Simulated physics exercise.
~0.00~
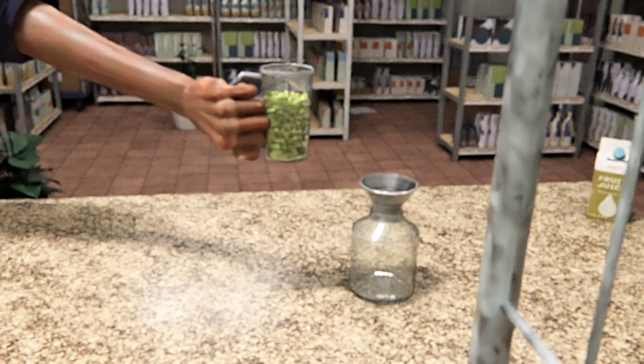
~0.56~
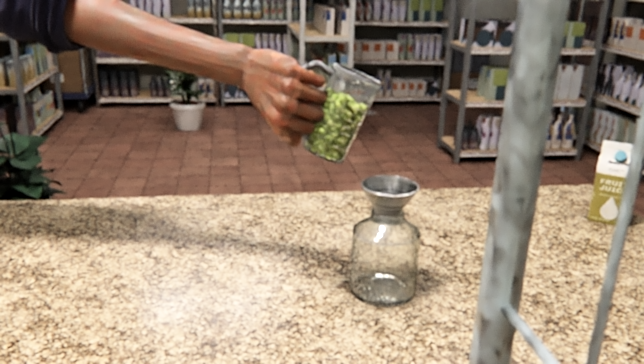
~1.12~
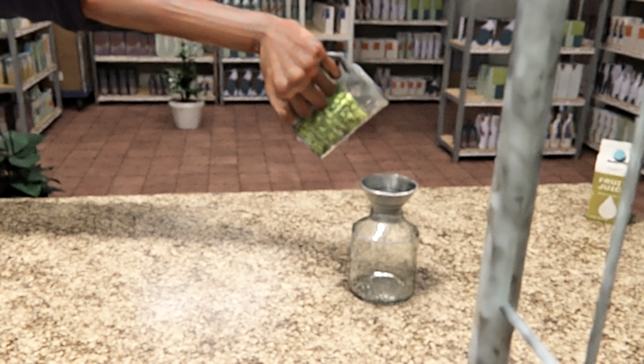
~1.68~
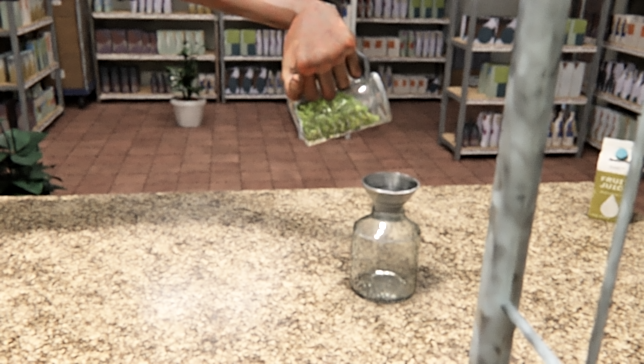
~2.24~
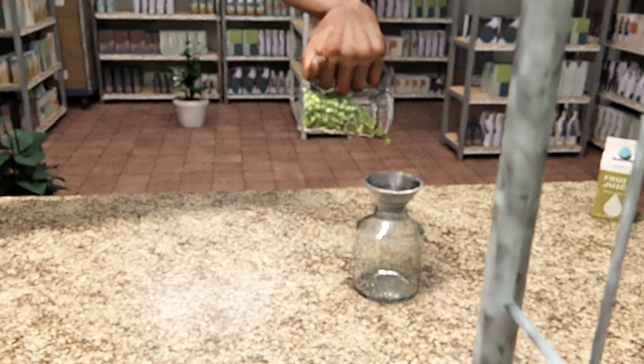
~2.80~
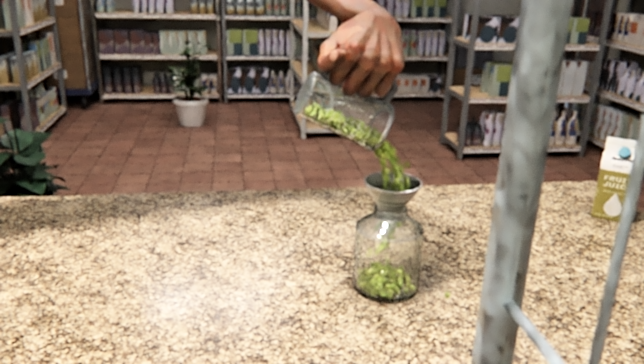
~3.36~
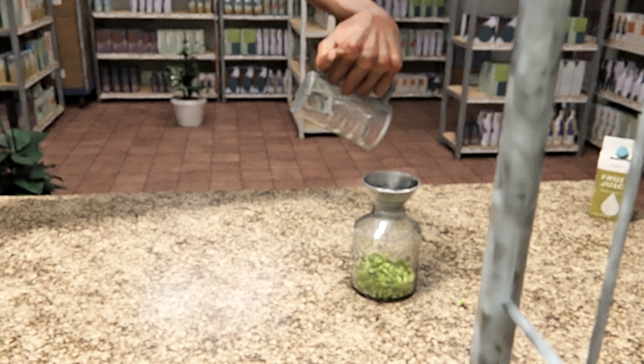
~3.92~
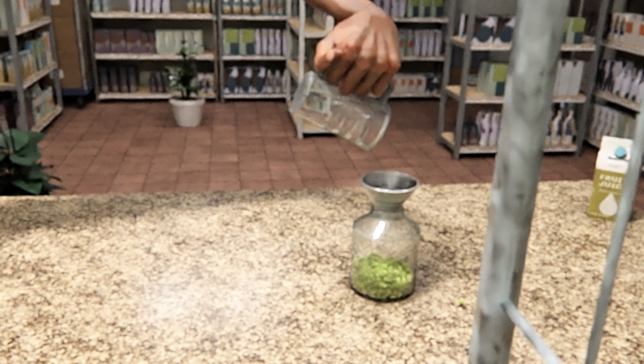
At first, a hand holds a clear cup of green pea-like pieces upright above a speckled counter, to the left of a glass jar with a funnel in its neck. The hand moves the cup to the right and begins to tip it. The cup leans further until it lies on its side, with the pieces gathering near its rim. Then they pour down in a stream through the funnel and into the jar. Finally, the emptied cup stays tilted above while the green pieces rest in the bottom of the jar, with none visible on the counter.
